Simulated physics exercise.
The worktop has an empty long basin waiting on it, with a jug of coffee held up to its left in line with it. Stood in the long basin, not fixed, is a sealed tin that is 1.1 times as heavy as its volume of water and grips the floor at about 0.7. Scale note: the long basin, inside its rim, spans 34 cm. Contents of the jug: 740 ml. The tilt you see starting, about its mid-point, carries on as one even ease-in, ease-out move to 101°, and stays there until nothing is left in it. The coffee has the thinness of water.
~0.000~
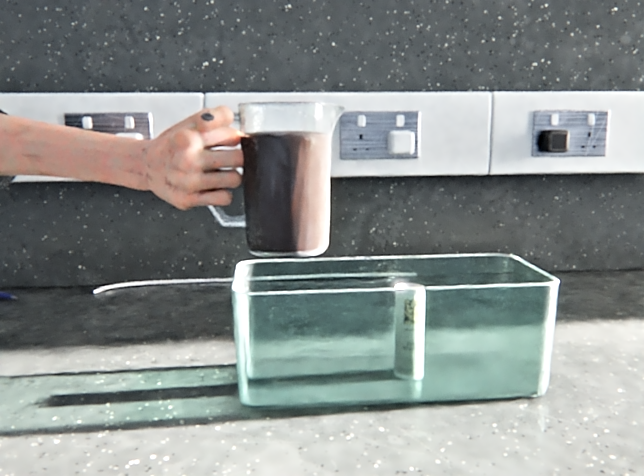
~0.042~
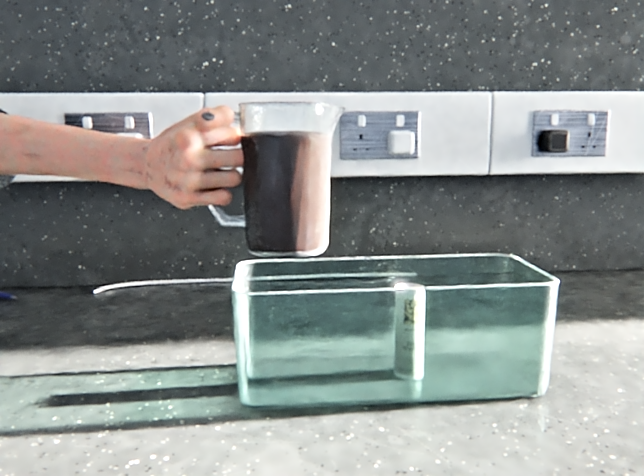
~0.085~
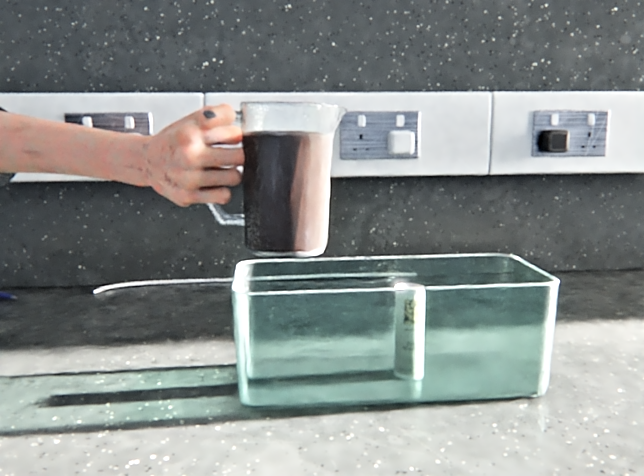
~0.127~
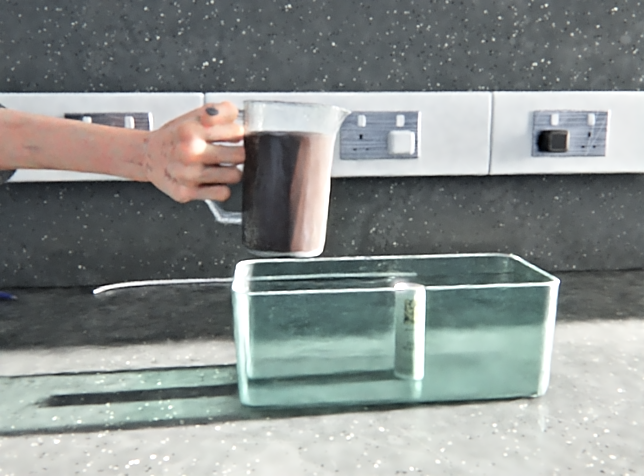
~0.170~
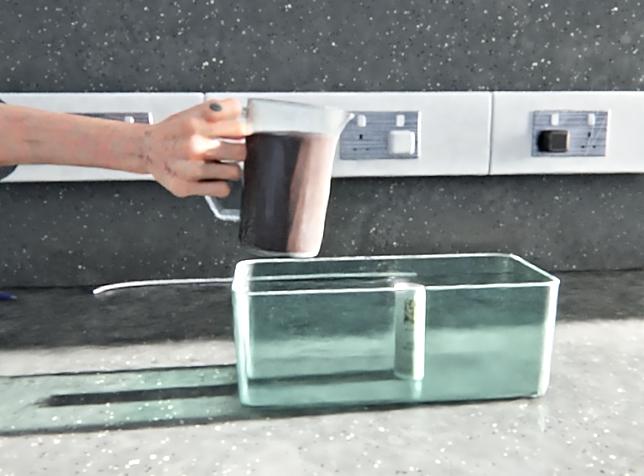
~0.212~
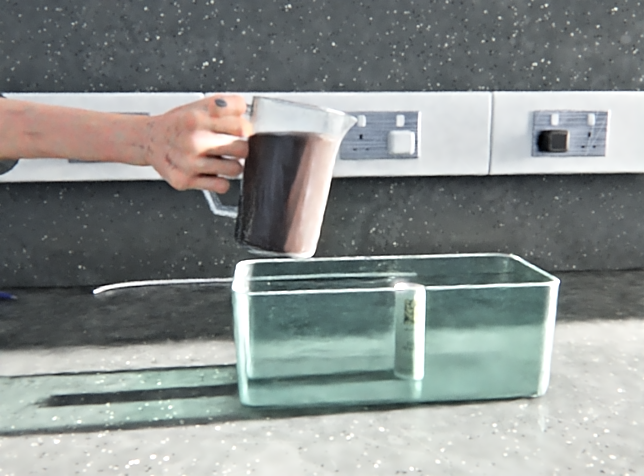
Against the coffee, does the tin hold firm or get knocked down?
It holds firm.
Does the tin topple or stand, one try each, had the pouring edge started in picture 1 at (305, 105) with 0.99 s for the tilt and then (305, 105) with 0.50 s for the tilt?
Trial 1 - tin stays standing; trial 2 - tin tips.
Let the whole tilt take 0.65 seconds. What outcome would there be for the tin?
Then it holds its balance.
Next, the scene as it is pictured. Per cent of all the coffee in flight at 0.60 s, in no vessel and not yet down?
Near 8 per cent at that moment.
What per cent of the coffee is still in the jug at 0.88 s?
Close to 50 percent of the total.
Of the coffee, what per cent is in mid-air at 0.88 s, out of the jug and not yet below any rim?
Near 14 in a hundred.
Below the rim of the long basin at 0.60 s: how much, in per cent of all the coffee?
About 1 per cent.
After 0.60 s the tilt is 66° and 92 per cent is still to pour; the tin stands where it began.
After 0.88 s the tilt is 98° and 50 per cent is still to pour; the tin stands where it began.
After 1.17 s the tilt is 101° and 10 per cent is still to pour; the tin stands where it began.
After 1.49 s the tilt is 101° and 1 per cent is still to pour; the tin stands where it began.
In the end the tin stands where it began.
